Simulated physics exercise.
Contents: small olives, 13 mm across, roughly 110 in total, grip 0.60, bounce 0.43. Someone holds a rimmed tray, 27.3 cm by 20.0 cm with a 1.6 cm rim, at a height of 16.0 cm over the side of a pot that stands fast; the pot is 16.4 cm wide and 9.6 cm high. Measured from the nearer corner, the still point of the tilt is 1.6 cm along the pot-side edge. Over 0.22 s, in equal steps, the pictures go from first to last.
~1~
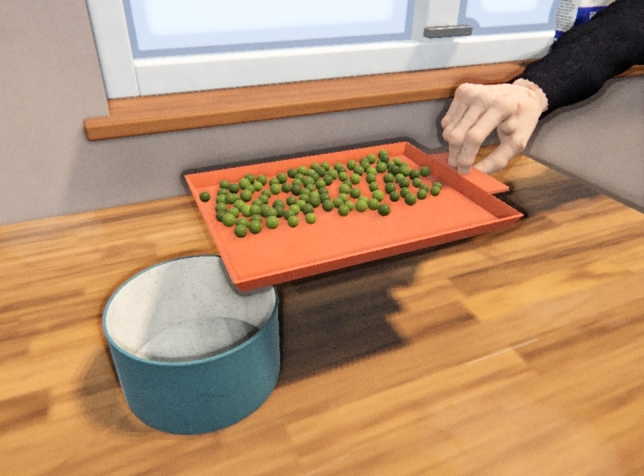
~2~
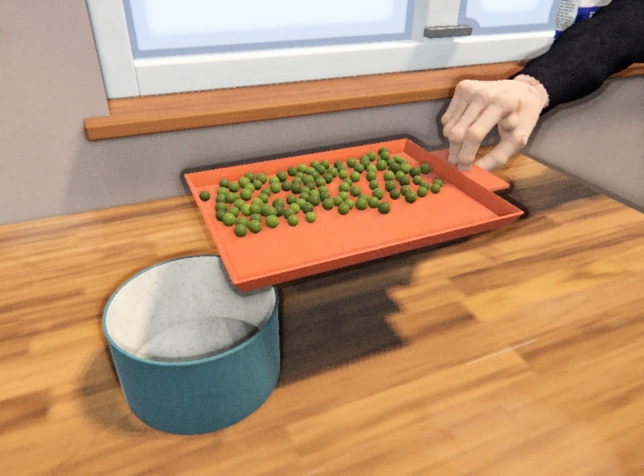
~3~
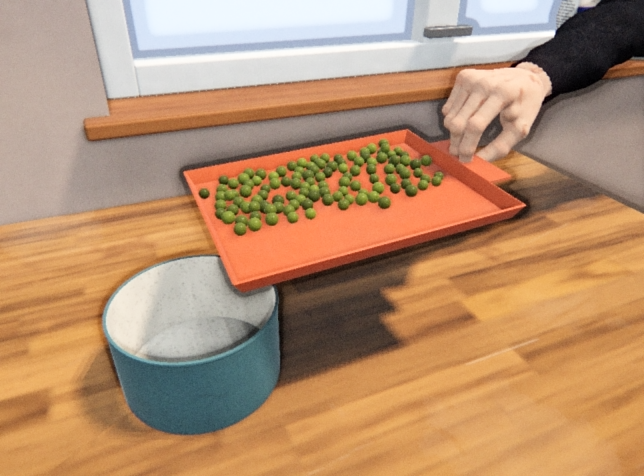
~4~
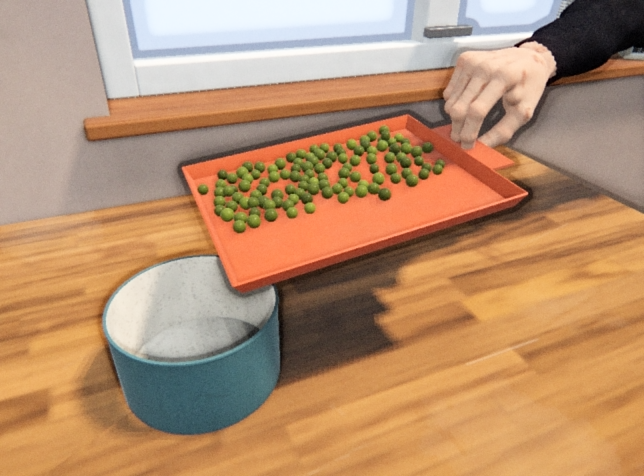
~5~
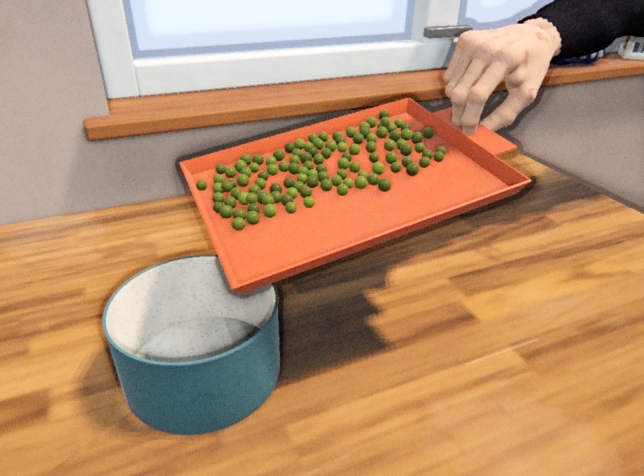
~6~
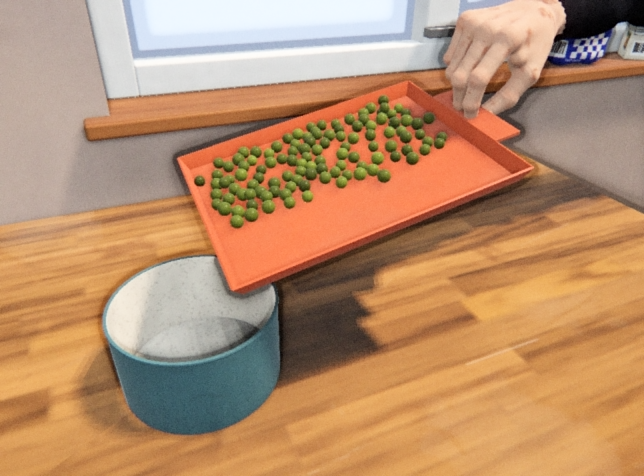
A hand gradually raises the right side of an orange tray holding small green olives.
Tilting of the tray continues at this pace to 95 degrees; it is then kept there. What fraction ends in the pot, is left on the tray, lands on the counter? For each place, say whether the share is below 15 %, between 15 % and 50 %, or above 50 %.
As I see it, pot: Looks set for a partial amount; tray: Looks set for a minimal amount; counter: Looks set for the better part.
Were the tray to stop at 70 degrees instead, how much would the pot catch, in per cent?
Around 30 in a hundred.
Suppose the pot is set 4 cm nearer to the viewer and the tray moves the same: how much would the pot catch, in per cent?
With that change it comes to something like 75 in a hundred.
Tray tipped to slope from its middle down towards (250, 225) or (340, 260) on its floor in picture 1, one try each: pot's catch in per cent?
Around 70 % for the first direction, around 0 % for the second.
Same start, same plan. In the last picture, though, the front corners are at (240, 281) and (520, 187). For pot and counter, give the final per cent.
Final per cent - pot 0, counter 100.
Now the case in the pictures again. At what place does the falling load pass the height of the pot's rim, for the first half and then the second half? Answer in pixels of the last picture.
First half close to (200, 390), second half close to (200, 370).
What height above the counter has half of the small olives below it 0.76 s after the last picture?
Roughly 10 centimetres, give or take.
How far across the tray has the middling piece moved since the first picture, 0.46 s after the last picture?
Roughly 12 cm.
Then, 0.46 s after the last picture, tilt 53 degrees; the tray holds 100 %, the pot 0 %.
Then, 0.76 s after the last picture, tilt 79 degrees; the tray holds 35 %, the pot 10 %.
Then, 1.16 s after the last picture, tilt 95 degrees; the tray holds 0 %, the pot 25 %.
In the end, pot 25 %, tray 0 %, counter 75 %.
